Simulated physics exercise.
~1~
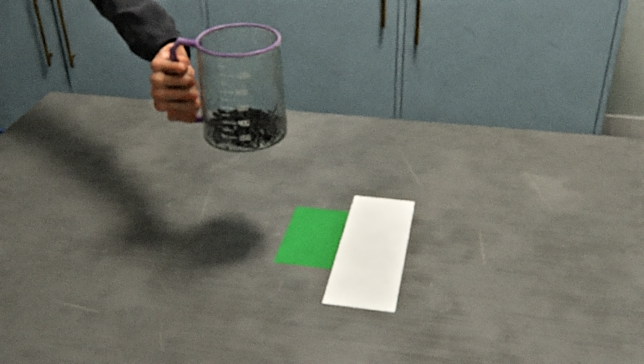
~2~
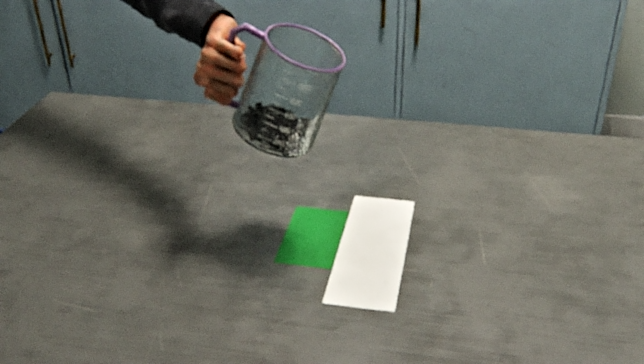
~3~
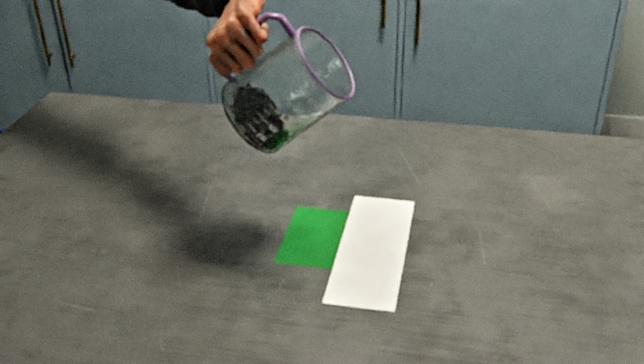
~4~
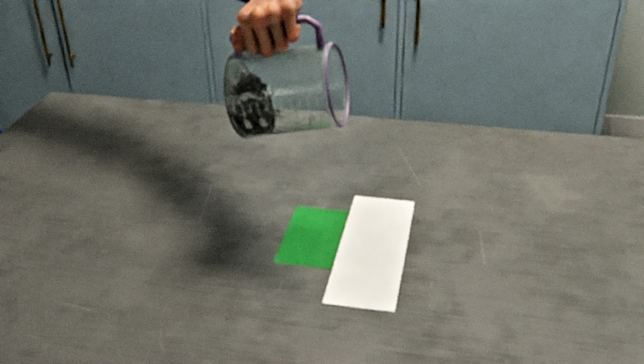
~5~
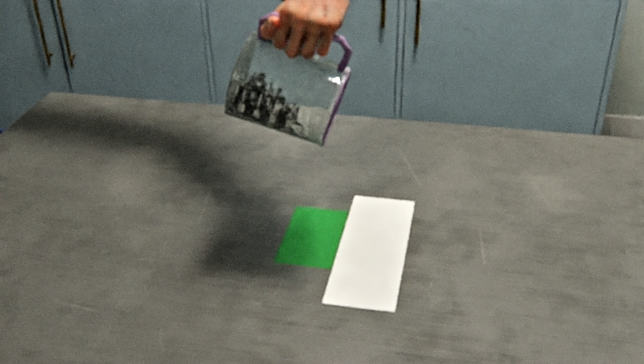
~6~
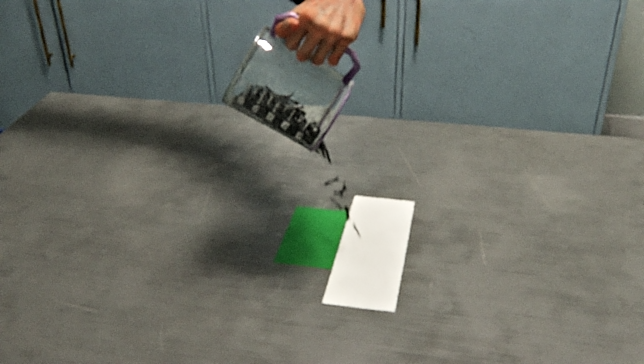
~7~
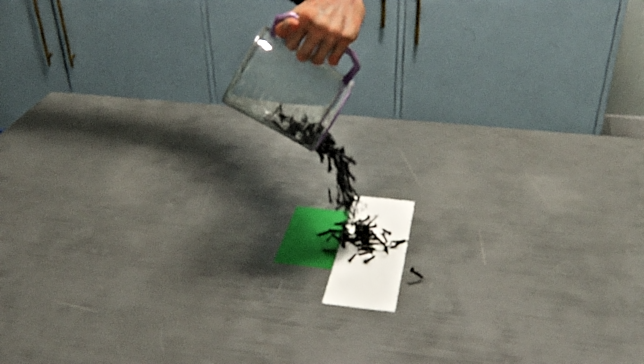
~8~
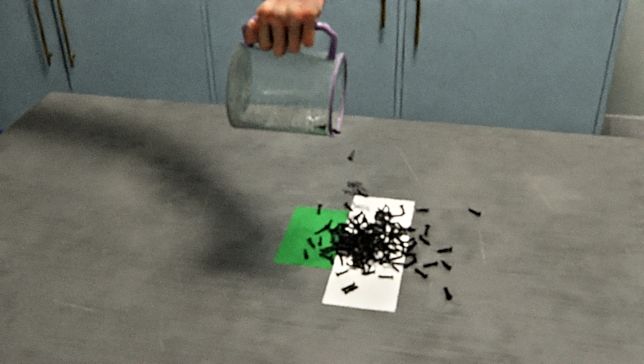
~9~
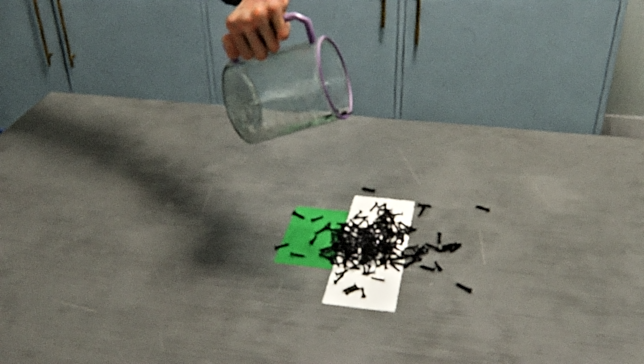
Over a grey table, a hand tips a clear jug, spilling black screws mostly onto the white mat.
